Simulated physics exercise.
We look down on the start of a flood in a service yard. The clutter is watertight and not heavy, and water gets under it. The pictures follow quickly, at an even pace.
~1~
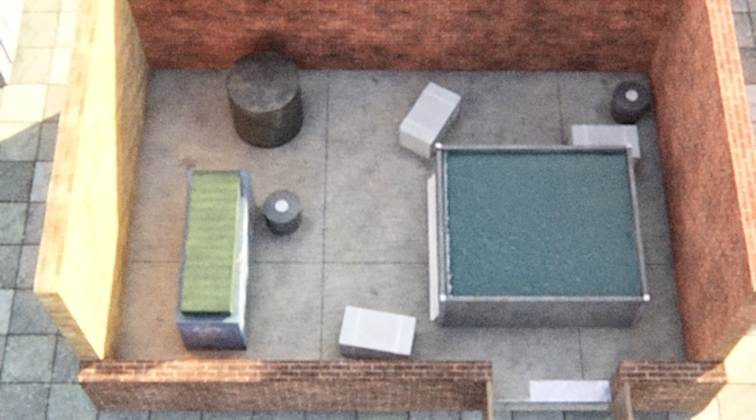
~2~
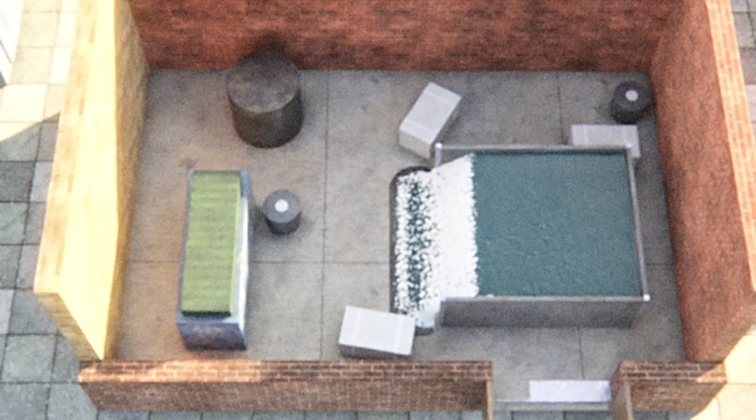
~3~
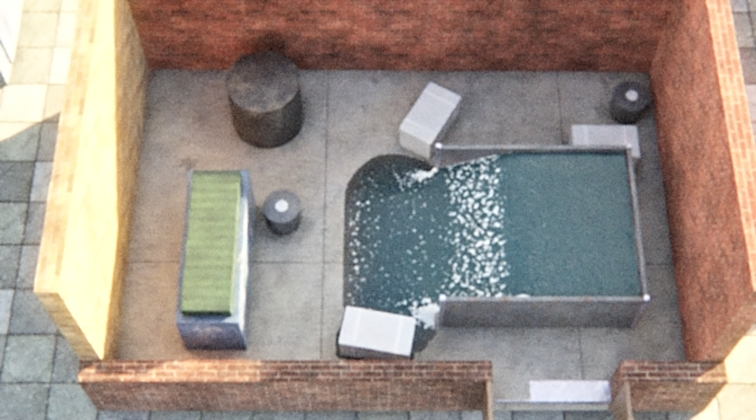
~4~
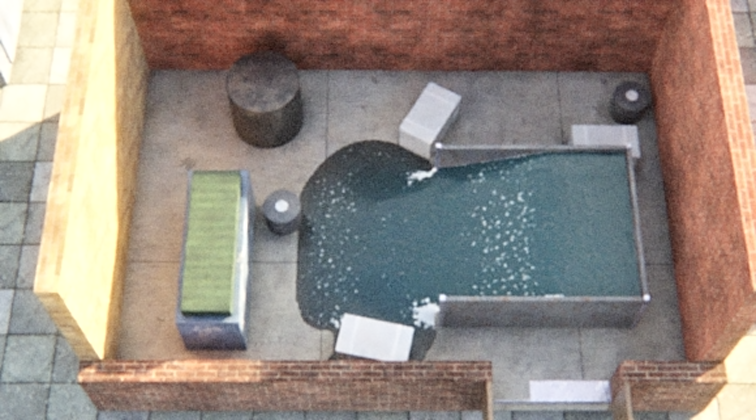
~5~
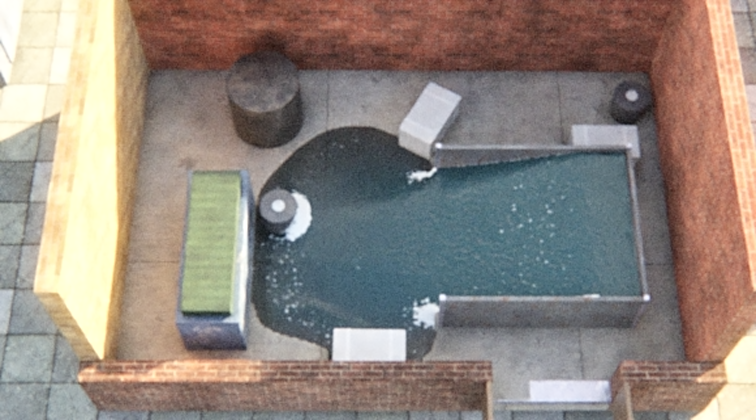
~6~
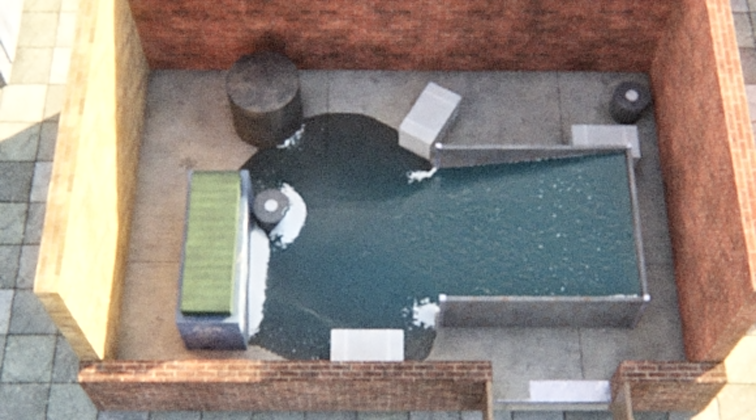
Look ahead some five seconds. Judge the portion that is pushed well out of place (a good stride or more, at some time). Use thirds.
It is between one and two thirds.
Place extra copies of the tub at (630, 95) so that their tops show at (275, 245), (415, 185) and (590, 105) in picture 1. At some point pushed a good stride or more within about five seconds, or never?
In that order: Yes, moved that far, no.
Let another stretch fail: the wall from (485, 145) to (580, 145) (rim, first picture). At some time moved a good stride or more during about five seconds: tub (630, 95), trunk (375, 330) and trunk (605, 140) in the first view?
As listed: Pushed that far, less than that, under that.
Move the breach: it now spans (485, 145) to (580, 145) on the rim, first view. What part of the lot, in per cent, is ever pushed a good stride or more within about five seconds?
Close to 60 %.
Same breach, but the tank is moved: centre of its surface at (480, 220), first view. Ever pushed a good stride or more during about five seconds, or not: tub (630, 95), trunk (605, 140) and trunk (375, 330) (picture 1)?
In turn: Not that far, less than that, moved that far.
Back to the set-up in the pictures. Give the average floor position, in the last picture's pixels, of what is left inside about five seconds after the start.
Roughly at (506, 173).
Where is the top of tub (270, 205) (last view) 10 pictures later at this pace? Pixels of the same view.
Roughly at (167, 147).
A moment on, 0 of 5 are well off their spots; 1 afloat.
Next, 1 of 5 are well off their spots; 0 afloat.
Later, 2 of 5 are well off their spots; 2 afloat.
In the end, 3 of 5 are well off their spots, and 3 have been at some point; 4 afloat.
